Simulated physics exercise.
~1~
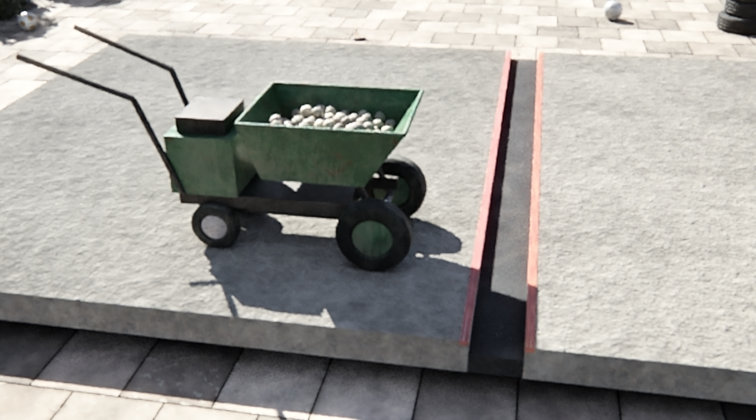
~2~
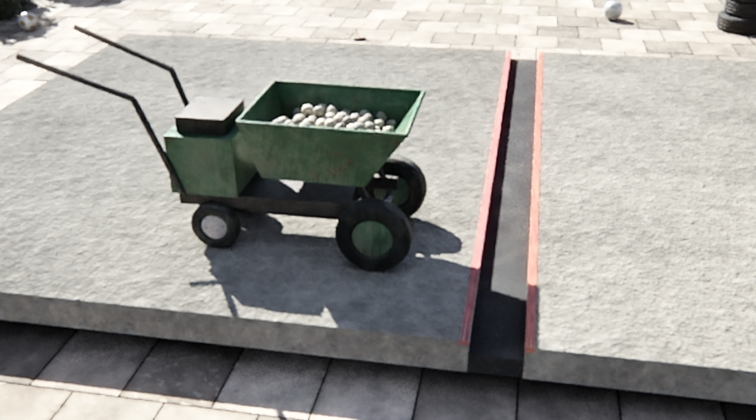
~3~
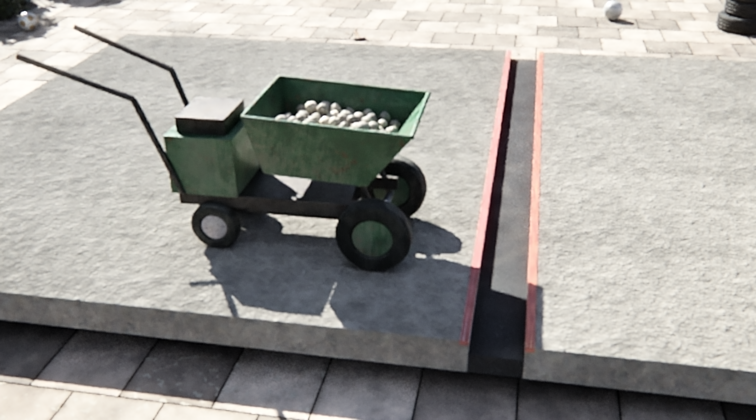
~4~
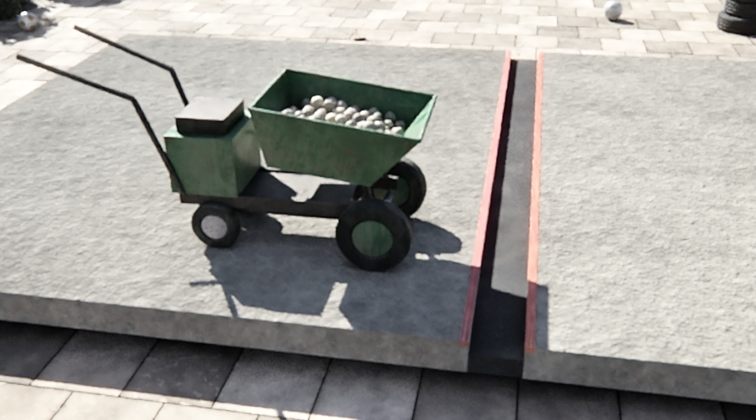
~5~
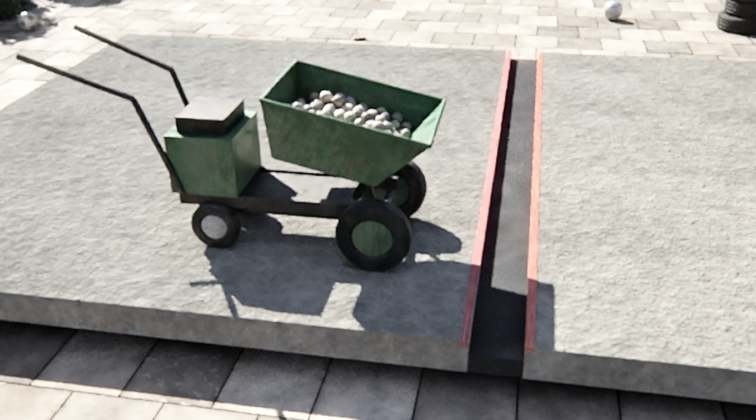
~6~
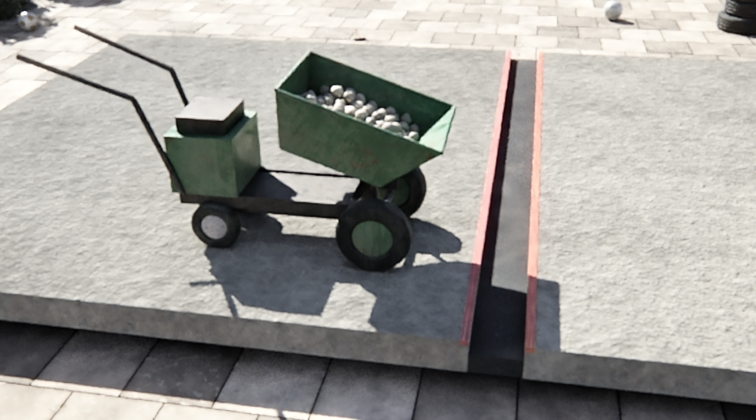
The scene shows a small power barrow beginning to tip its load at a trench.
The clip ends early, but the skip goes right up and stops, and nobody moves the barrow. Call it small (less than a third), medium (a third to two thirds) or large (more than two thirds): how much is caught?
Medium.
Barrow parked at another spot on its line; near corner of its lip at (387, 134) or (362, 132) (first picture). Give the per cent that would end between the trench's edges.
It works out to 60 per cent in the first case and 60 per cent in the second.
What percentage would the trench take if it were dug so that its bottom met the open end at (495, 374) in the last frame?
70 %.
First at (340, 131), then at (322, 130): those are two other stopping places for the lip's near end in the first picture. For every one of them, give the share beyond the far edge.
First try: Some 0 %; second try: 0 %.
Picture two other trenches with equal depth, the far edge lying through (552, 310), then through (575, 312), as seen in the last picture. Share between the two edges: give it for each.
80 and 90 percent.
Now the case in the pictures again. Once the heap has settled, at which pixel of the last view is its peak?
Top, approx.: (513, 237).
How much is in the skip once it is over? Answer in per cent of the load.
Result: Close to 10 per cent.
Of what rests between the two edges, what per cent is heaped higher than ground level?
Roughly 50 %.
Just after the last frame, skip tipped steeply; every one in the skip.
A moment on, skip tipped right over; the larger part in the skip; roughly a quarter in or heaped over the trench; about a tenth beyond it; just a few falling.
Further on, skip tipped right over; about a tenth in the skip; roughly half in or heaped over the trench; roughly a third beyond it.
When it is over, skip tipped right over; about a tenth in the skip; roughly half in or heaped over the trench; roughly a third beyond it.
